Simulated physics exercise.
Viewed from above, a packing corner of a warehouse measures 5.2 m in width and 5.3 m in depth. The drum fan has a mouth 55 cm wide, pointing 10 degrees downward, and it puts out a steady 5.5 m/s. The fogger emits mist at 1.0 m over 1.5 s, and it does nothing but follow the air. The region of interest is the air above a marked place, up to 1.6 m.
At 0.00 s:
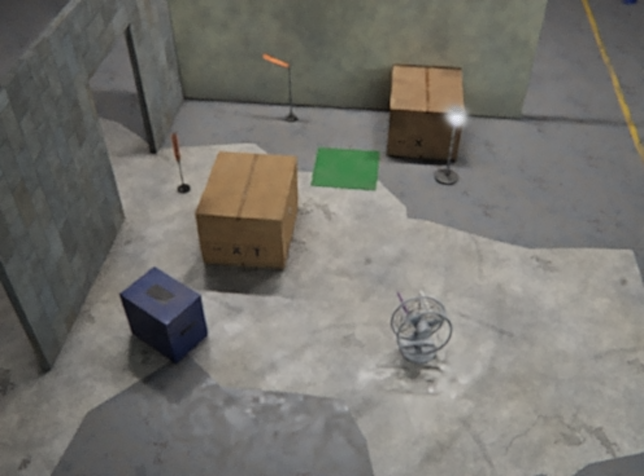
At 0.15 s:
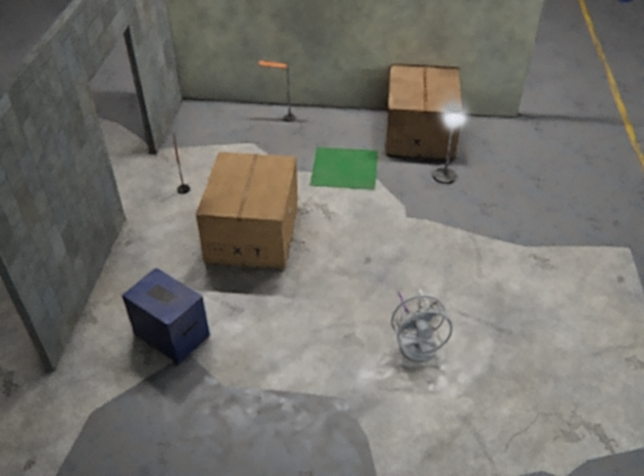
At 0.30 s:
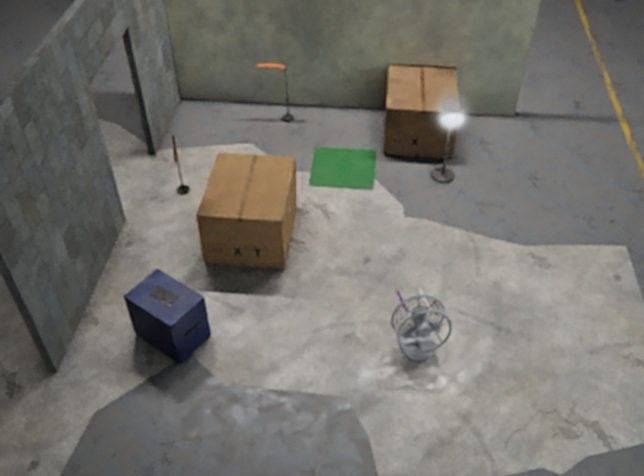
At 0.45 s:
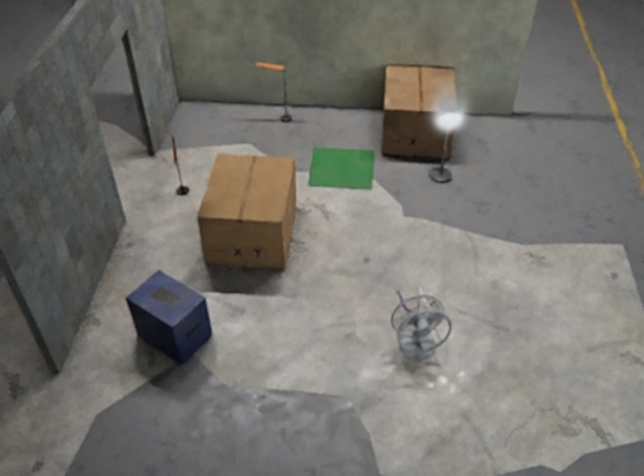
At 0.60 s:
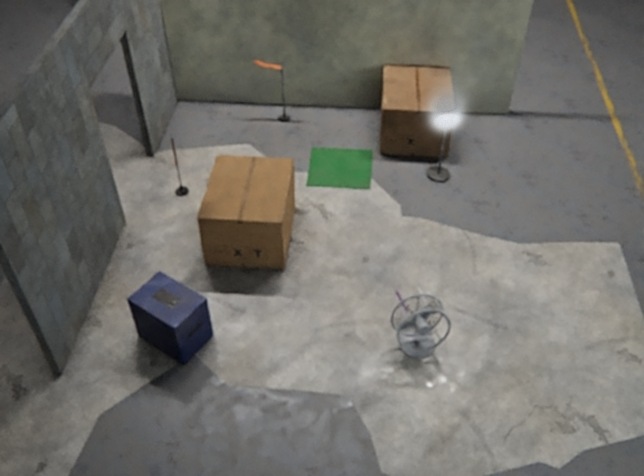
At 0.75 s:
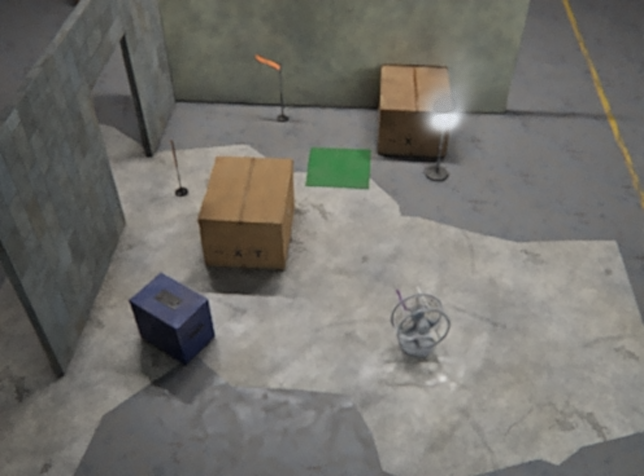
Two large cardboard cartons stood around a green square near a blue box and a round fan, and little moved except the orange ribbon fluttering on its stand and the small white mist thickening slightly.
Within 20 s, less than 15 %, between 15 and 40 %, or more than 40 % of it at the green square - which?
At the green square: Under 15 %.
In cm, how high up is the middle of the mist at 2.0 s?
Middle height: Approx. 130 cm.
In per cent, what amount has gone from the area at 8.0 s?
I reckon it's close to 80 %.
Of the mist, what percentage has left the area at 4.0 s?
Estimate: Close to 15 %.
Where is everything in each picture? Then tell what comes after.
In the first frame, the mist is thickest near (456, 116), the fogger stands at (454, 129) and the drum fan is at (422, 326).
In the second frame, the mist is thickest near (454, 115) and the green square is centred on (345, 168).
In the third frame, the mist is thickest near (451, 114), a ribbon ends at (257, 66) and a ribbon ends at (175, 163).
In the fourth frame, the mist is thickest near (449, 114), the top of a large carton is at (421, 87) and the top of a large carton is at (248, 186).
In the fifth frame, the mist is thickest near (447, 113) and reaches out to (452, 88).
In the sixth frame, the mist is thickest near (445, 113) and reaches out to (458, 73) and a ribbon ends at (256, 56).
By 2.0 s, 0 % is gone from the area; 0 % has passed over the green square, and the middle of the rest is near (455, 85).
By 4.0 s, 13 % is gone from the area; 0 % has passed over the green square, and the middle of the rest is near (498, 12).
By 8.0 s, 83 % is gone from the area; 0 % has passed over the green square, and the middle of the rest is near (508, 8).
By 20.0 s, 99 % is gone from the area; 0 % has passed over the green square.
